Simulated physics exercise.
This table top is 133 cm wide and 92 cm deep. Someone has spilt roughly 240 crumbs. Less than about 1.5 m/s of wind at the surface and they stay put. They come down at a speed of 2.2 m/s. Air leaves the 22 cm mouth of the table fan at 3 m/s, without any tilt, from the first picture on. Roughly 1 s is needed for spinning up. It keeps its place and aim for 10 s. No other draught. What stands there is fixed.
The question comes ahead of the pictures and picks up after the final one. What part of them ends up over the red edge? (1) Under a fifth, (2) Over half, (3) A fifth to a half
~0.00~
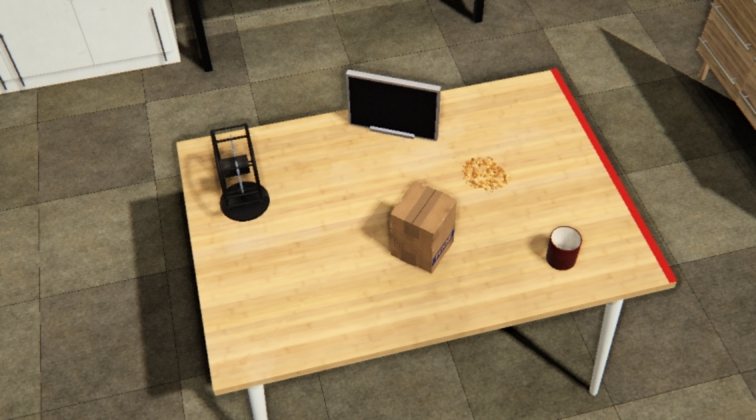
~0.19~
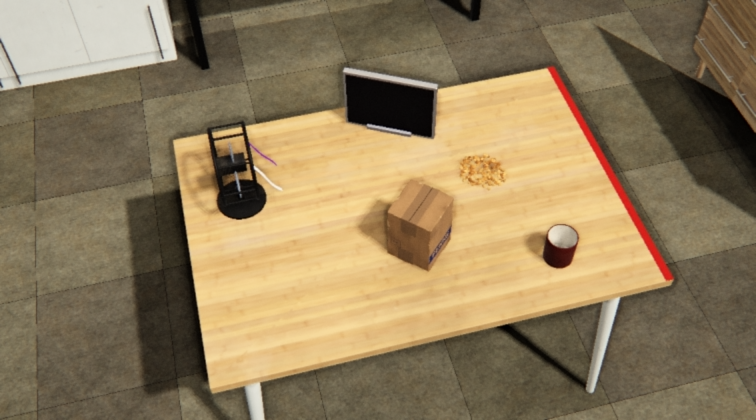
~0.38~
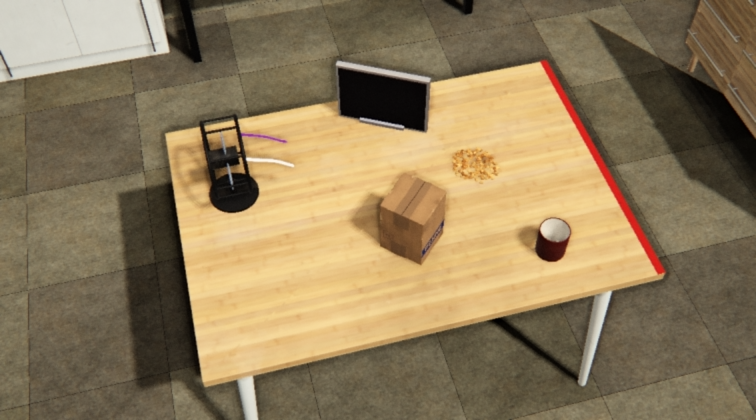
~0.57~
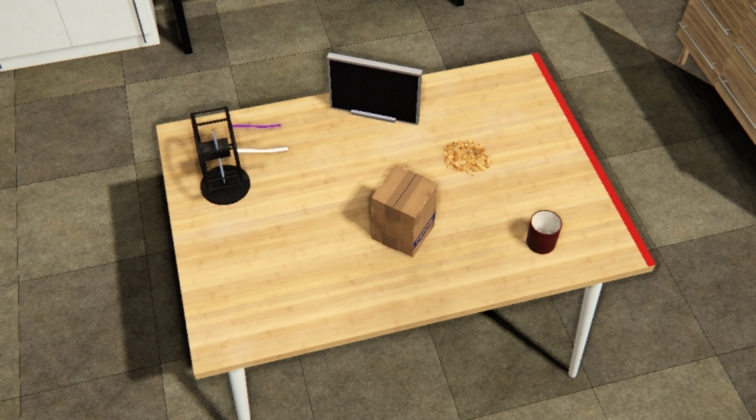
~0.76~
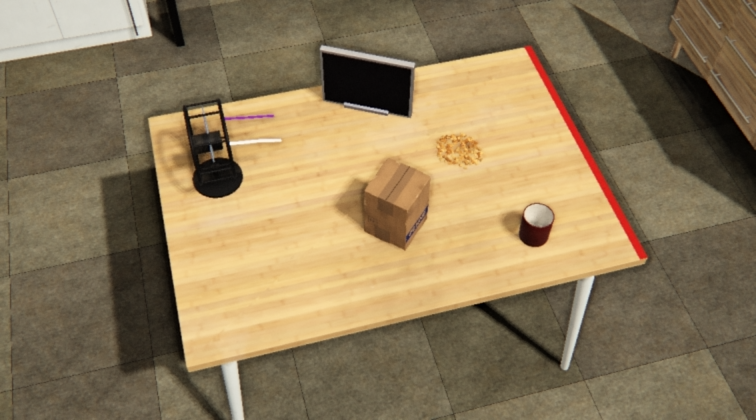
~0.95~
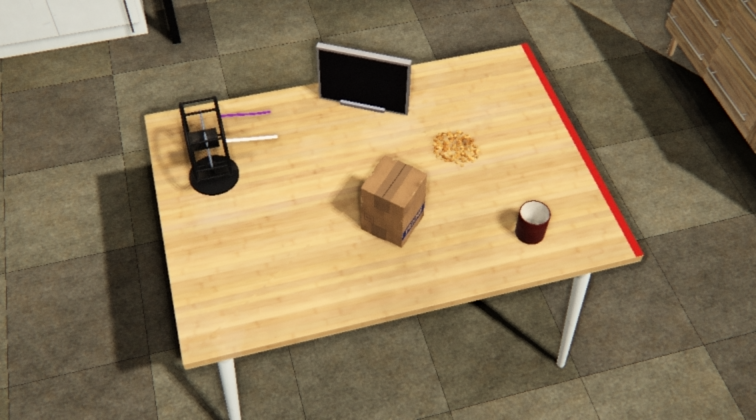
2.
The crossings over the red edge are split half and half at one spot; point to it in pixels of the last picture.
About (579, 138).
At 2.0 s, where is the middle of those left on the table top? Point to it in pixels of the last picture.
I'd aim at pixel (528, 147) or close to it.
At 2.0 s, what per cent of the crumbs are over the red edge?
I'd put it at some 40 %.
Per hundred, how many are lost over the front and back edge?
About 0 per cent front and 0 per cent back.
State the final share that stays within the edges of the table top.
It comes to about 5 % at the end.
After 2.0 s the count stands so, 42 % are over the red edge; the middle of those still in play is near (534, 145).
After 3.2 s the count stands so, 81 % are over the red edge; the middle of those still in play is near (546, 145).
After 5.5 s the count stands so, 92 % are over the red edge.
After 10.0 s, at the end, 95 % are over the red edge.
